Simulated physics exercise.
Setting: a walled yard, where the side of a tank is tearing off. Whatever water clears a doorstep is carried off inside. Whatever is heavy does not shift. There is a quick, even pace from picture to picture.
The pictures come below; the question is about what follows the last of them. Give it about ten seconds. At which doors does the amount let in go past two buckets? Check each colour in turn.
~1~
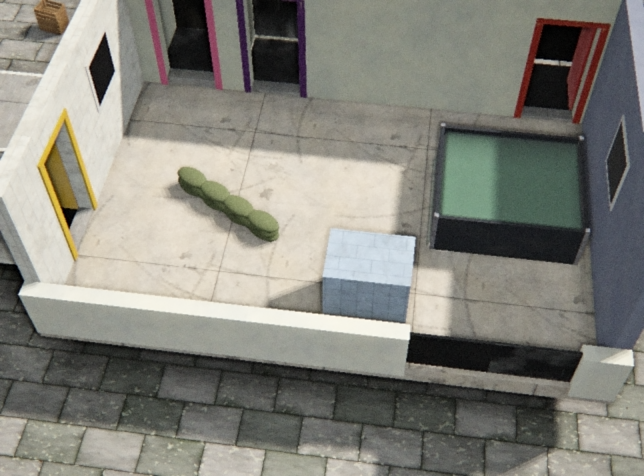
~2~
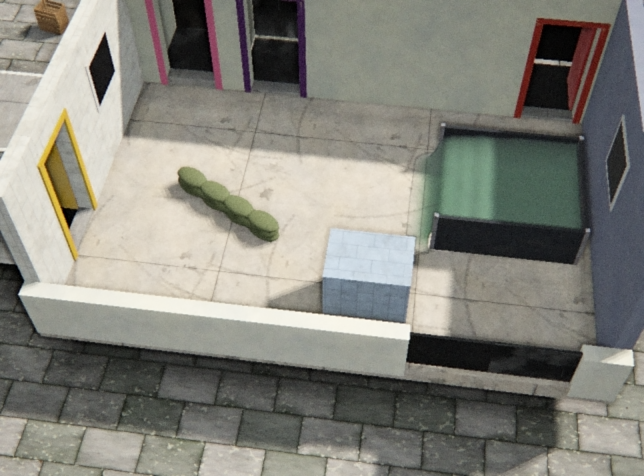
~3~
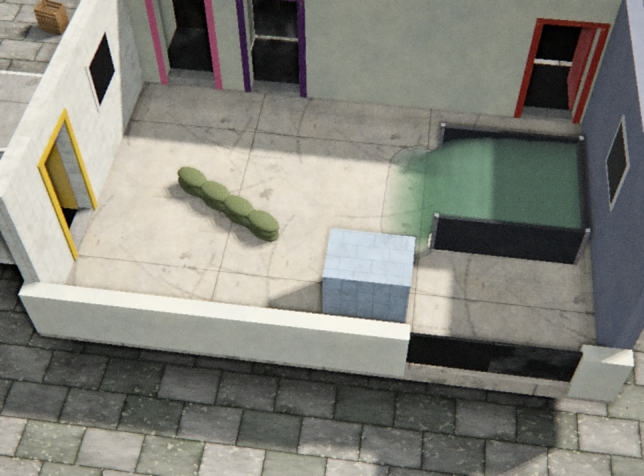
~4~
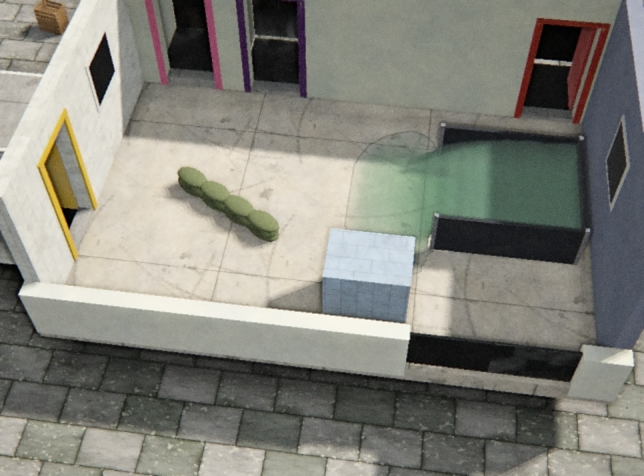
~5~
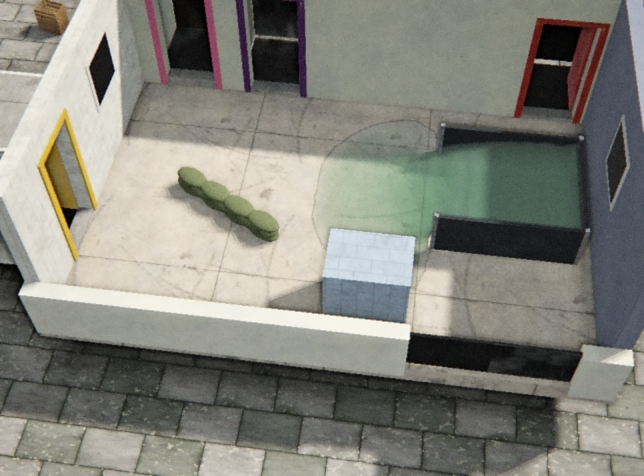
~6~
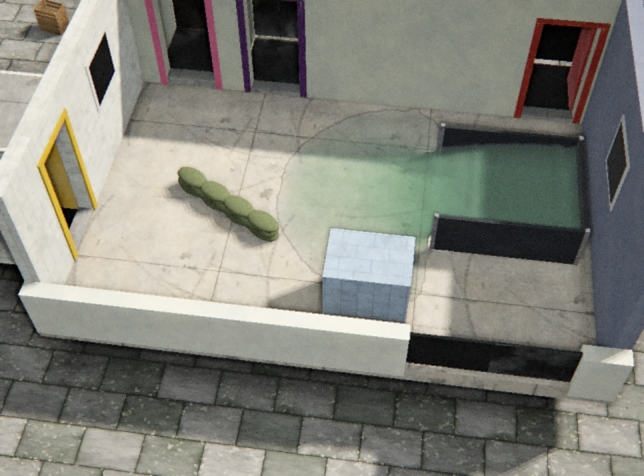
The purple door passes two buckets of inflow; the red door stays within two buckets of inflow; the pink door passes two buckets of inflow; the yellow door passes two buckets of inflow.
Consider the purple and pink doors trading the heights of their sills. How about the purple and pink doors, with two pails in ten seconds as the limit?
Lab note: Purple door doesn't reach it; pink door crosses the line.
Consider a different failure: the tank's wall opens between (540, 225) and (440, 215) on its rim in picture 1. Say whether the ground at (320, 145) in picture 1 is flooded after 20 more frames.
At that place: Clear.
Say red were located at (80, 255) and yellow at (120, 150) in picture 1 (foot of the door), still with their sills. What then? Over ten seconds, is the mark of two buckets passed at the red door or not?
Red door: Goes past it.
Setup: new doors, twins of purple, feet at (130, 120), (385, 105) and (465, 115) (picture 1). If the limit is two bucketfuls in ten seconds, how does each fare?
Door by door: Ends up above, ends up below, ends up below.
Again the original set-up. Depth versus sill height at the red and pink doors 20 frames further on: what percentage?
Roughly 0 and 190 %.
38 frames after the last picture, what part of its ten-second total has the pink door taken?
About 100 per cent.
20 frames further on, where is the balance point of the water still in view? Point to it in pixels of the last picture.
That puts it at around (285, 184).
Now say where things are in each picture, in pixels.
Still water in the water tank at (511, 179), in the first picture.
Water pours out at (438, 191) and has run to (425, 251), in the second picture.
The front is at a hidden place, out from the gap at (438, 193), in the third picture.
Water pours out at (438, 194) and has run to a hidden place, in the fourth picture.
The front is at (318, 221), out from the gap at (438, 195), in the fifth picture.
The front is at (282, 211), out from the gap at (438, 195), in the sixth picture.
A moment on, water covers 40 % of the floor; the purple door wet at the sill, nothing in, the red door not reached, the pink door not reached, the yellow door not reached.
Next, water covers 60 % of the floor; the purple door under two buckets in, the red door not reached, the pink door wet at the sill, nothing in, the yellow door not reached.
Then, water covers 65 % of the floor; the purple door under two buckets in, the red door not reached, the pink door over two buckets in, the yellow door under two buckets in.
Later, water covers 75 % of the floor; the purple door over two buckets in, the red door not reached, the pink door far over two buckets in, the yellow door over two buckets in.
In the end, water covers 95 % of the floor; the purple door over two buckets in, the red door wet at the sill, nothing in, the pink door far over two buckets in, the yellow door far over two buckets in.
